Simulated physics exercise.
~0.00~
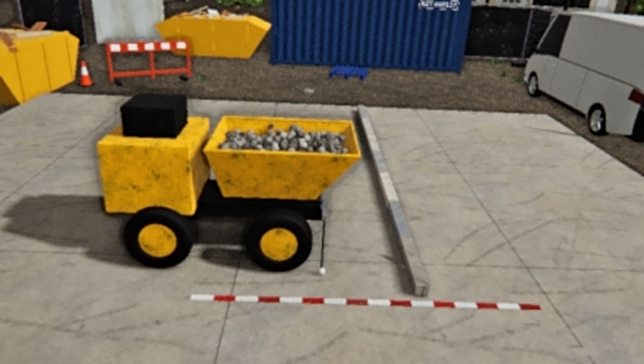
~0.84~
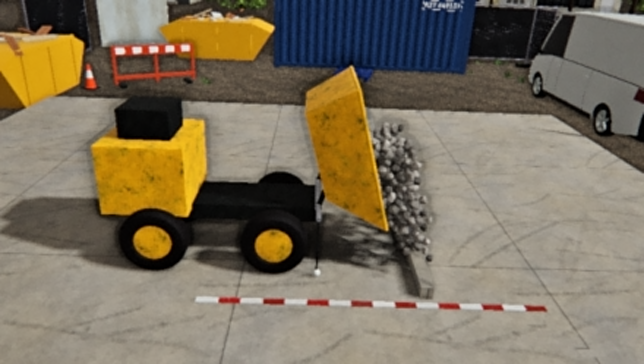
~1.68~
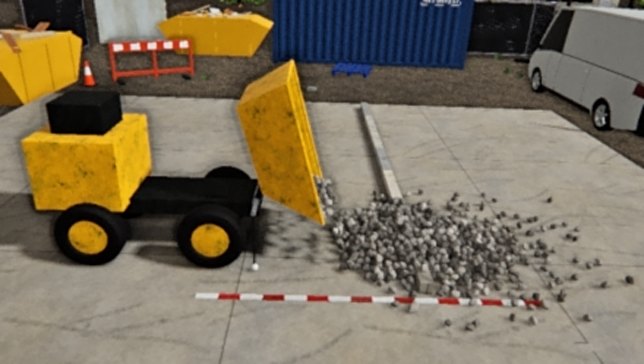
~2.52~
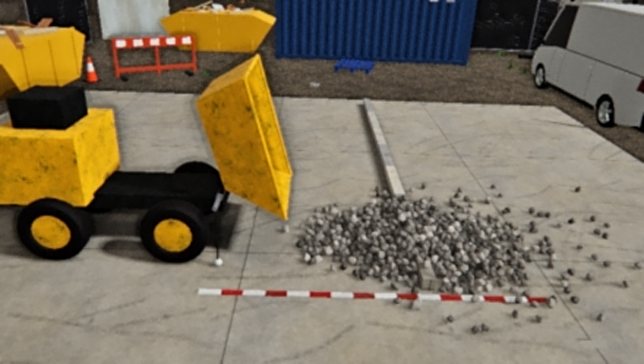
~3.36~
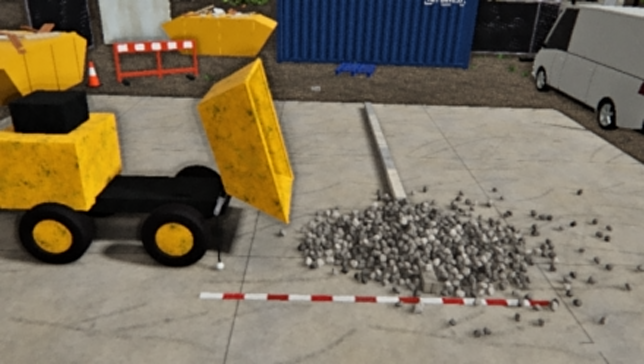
In this clip, a yellow dumper tips its skip steeply and pours grey stones over a low kerb on a concrete yard, then draws away to the left. The stones end in a spread heap on both sides of the kerb, with the empty skip still raised.
